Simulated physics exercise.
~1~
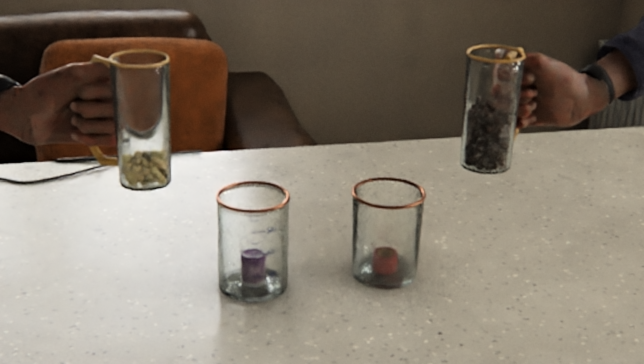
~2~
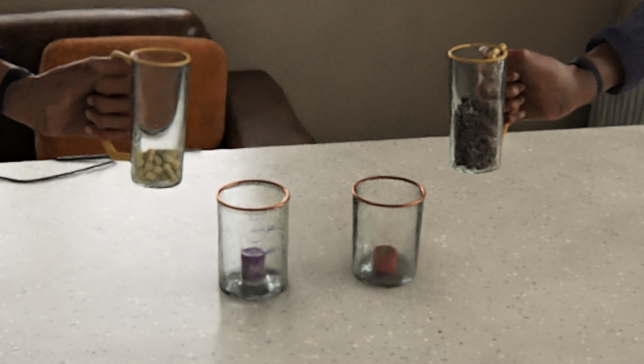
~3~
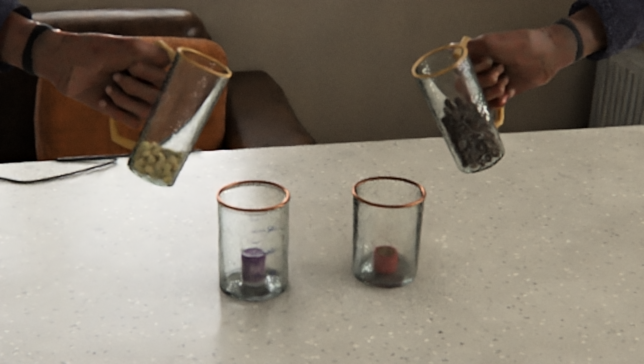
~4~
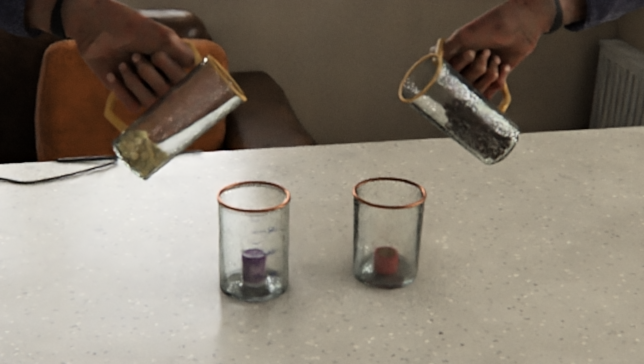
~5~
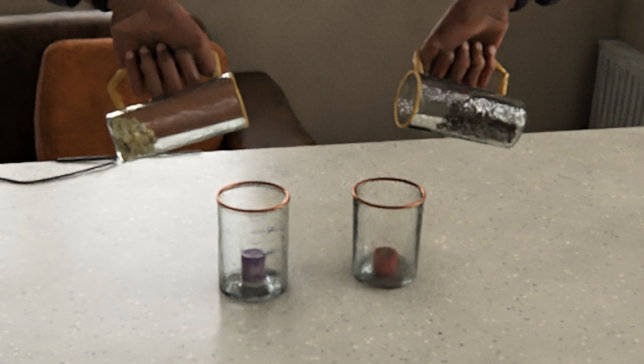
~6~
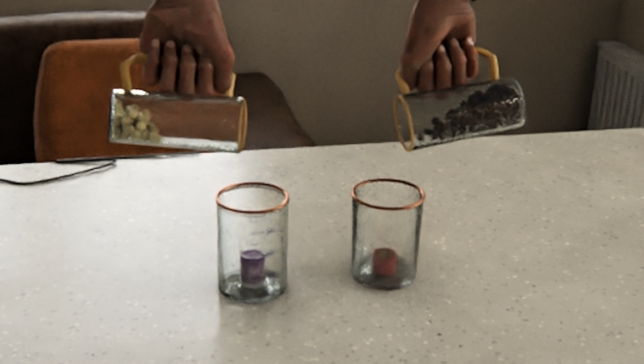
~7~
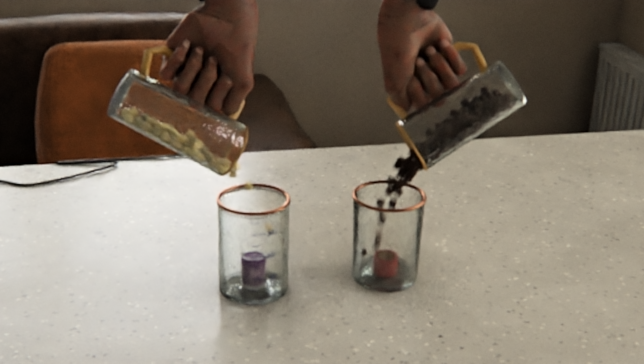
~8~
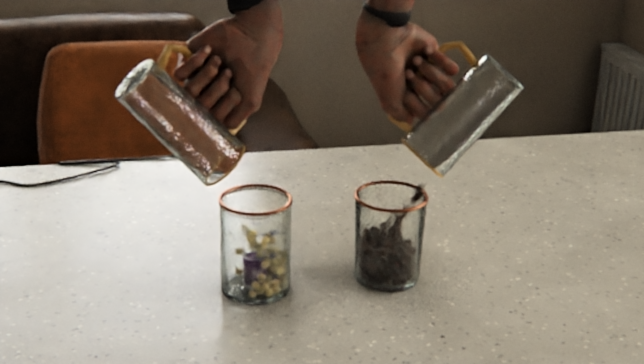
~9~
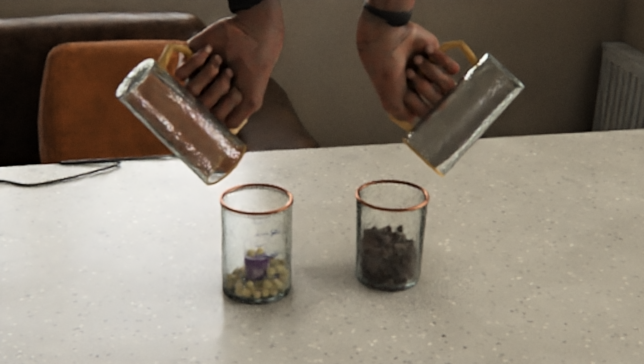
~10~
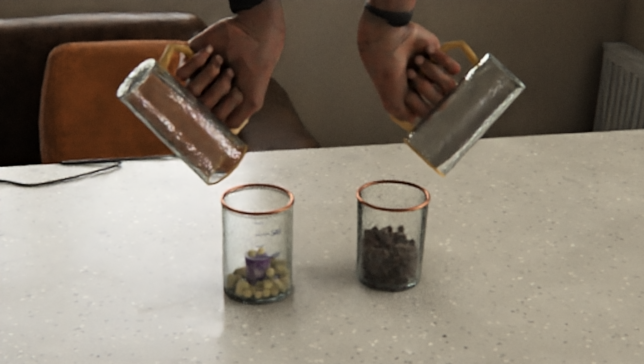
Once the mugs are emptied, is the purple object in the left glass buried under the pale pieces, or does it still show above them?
It still shows above the pale pieces. The red object in the right glass is the one that disappears, under the dark pieces.
